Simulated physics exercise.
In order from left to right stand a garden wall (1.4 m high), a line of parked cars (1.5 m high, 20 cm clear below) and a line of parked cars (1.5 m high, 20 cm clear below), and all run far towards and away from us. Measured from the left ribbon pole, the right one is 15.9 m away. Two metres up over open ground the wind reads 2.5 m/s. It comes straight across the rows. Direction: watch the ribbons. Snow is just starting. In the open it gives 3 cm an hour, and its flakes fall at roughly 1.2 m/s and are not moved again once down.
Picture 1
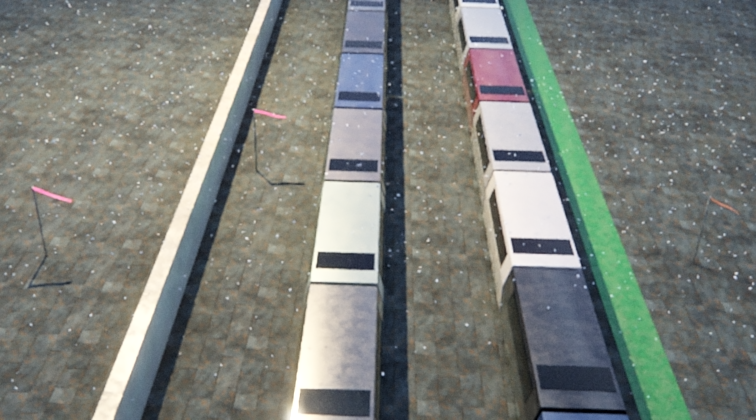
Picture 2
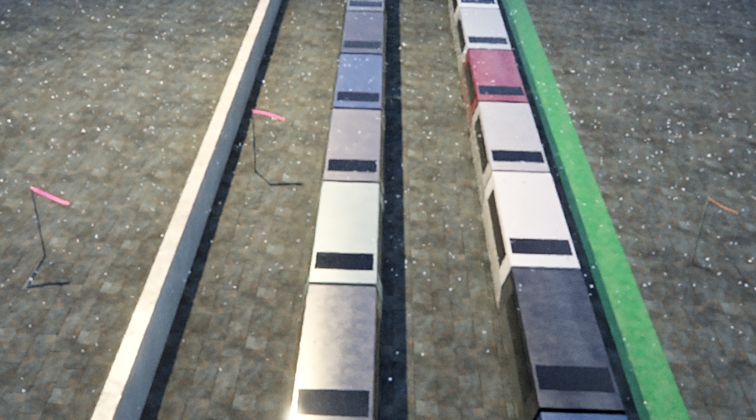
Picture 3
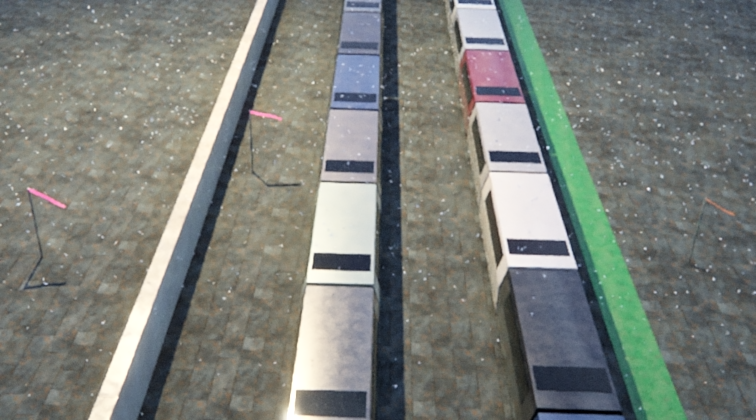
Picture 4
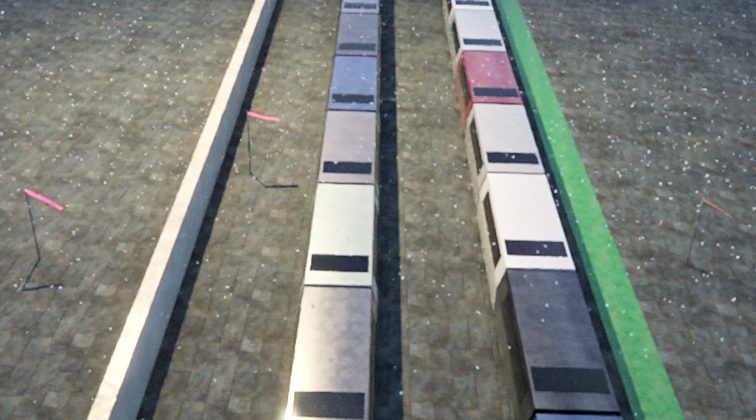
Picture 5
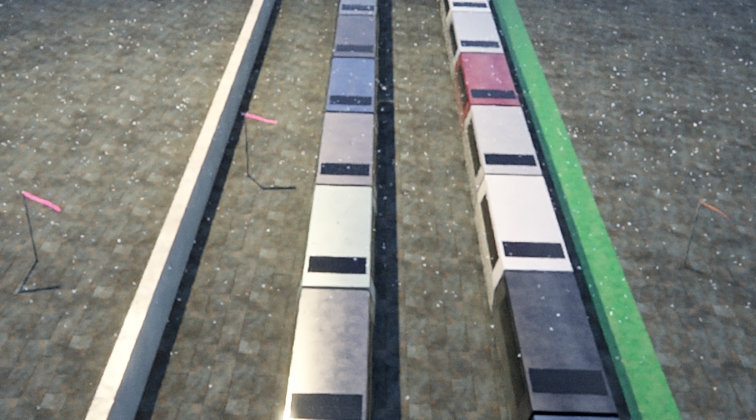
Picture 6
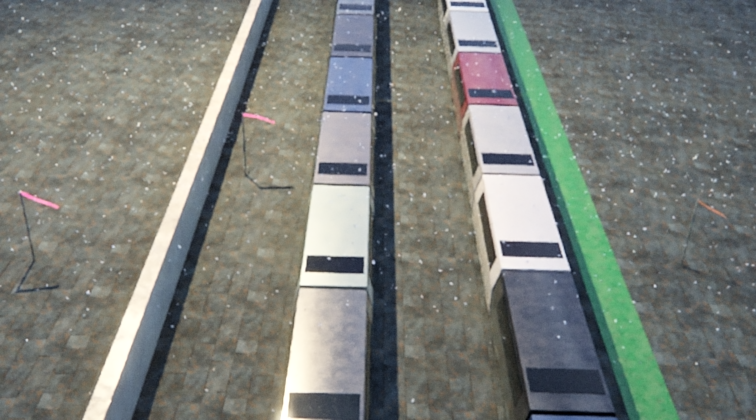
Two rows of parked cars stand still while light snow slants past to the right.
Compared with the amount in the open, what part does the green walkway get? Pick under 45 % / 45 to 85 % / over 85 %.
The green walkway gets above 85 % of the open amount.
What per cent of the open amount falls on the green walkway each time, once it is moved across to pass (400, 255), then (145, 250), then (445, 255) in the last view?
First around 90 percent, next around 100 percent, last around 80 percent.
After 10 minutes open ground has 5 mm and the green walkway 5 mm.
After 30 minutes open ground has 15 mm and the green walkway 15 mm.
After 60 minutes open ground has 30 mm and the green walkway 30 mm, so the green walkway has 100 % of the open amount; the left half of it has 102 %, the right half 98 %.
